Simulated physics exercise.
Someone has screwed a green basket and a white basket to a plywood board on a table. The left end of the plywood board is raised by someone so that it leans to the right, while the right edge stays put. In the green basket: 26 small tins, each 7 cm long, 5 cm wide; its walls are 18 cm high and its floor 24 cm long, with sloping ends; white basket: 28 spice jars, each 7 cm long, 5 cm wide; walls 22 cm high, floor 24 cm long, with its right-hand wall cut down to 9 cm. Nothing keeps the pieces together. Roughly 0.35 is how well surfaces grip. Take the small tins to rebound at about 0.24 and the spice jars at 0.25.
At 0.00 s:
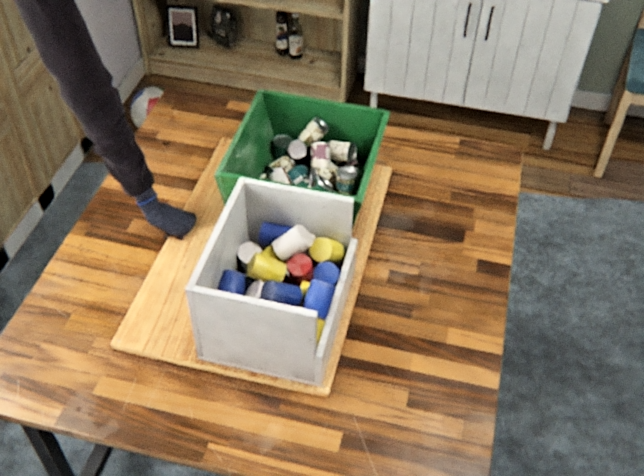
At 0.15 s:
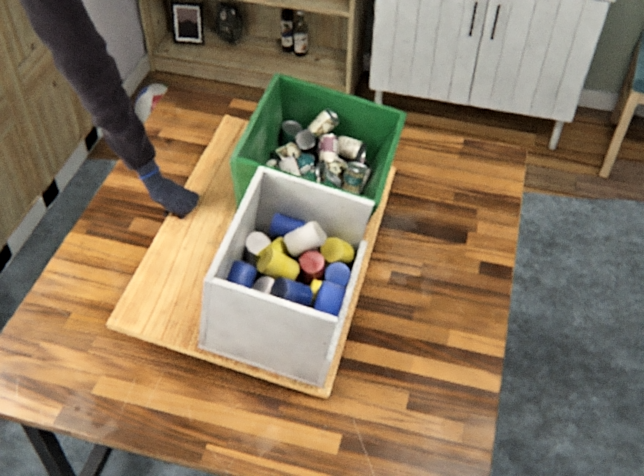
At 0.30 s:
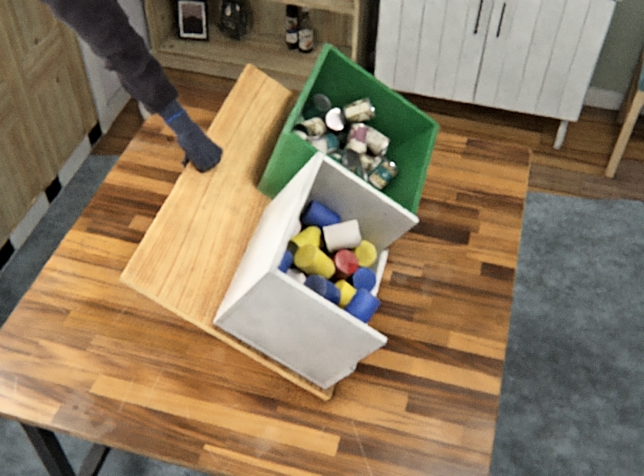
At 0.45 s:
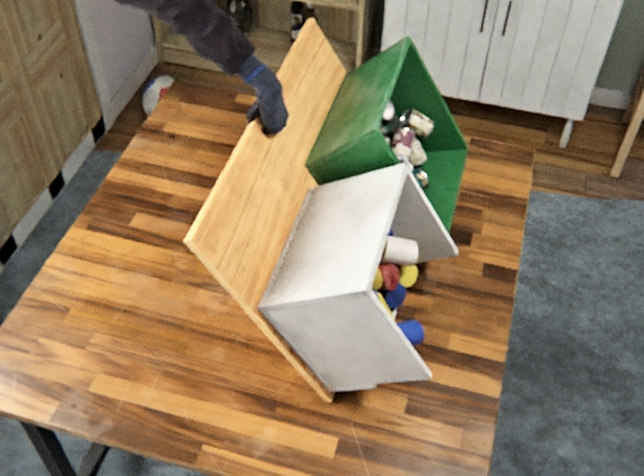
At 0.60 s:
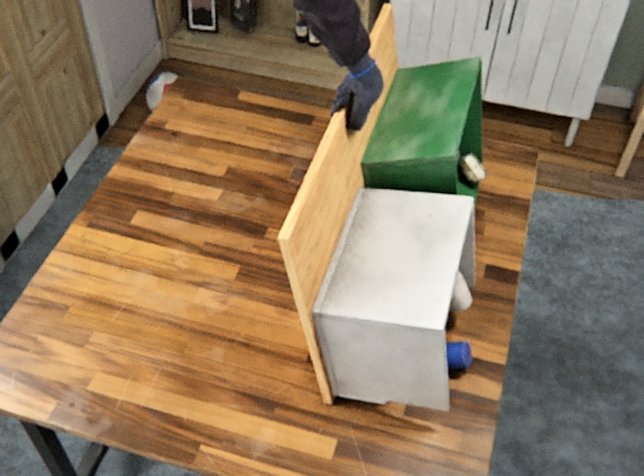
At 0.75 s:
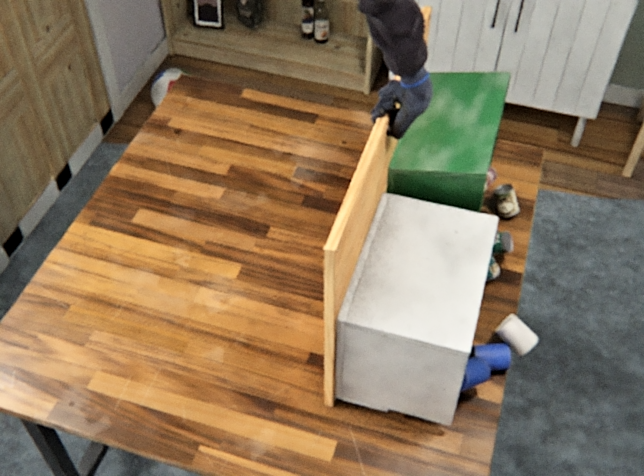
A gloved hand lifted the left side of a wooden board on a table until it stood upright, tilting its green basket of tins and white basket of colourful jars rightward as several containers slid out.
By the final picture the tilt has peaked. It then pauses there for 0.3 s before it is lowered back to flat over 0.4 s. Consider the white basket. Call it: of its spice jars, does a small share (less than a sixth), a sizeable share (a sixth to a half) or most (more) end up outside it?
Most.
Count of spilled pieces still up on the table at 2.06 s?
Count of pieces: About 20.
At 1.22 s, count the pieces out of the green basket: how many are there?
Roughly 12 for the green basket.
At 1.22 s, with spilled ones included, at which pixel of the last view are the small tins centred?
They're centred near (479, 220).
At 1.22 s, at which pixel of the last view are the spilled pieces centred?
Look close to (520, 343) and you'll find it.
After 0.96 s, tilt 89°; green basket 17 in, 9 out and white basket 22 in, 6 out.
After 1.22 s, tilt 54°; green basket 13 in, 13 out and white basket 10 in, 18 out.
After 1.59 s, tilt 0°; green basket 8 in, 18 out and white basket 7 in, 21 out.
Outcome (at 2.06 s), green basket 8 in, 18 out and white basket 7 in, 21 out. Asked share, 21 of 28, 75 per cent.
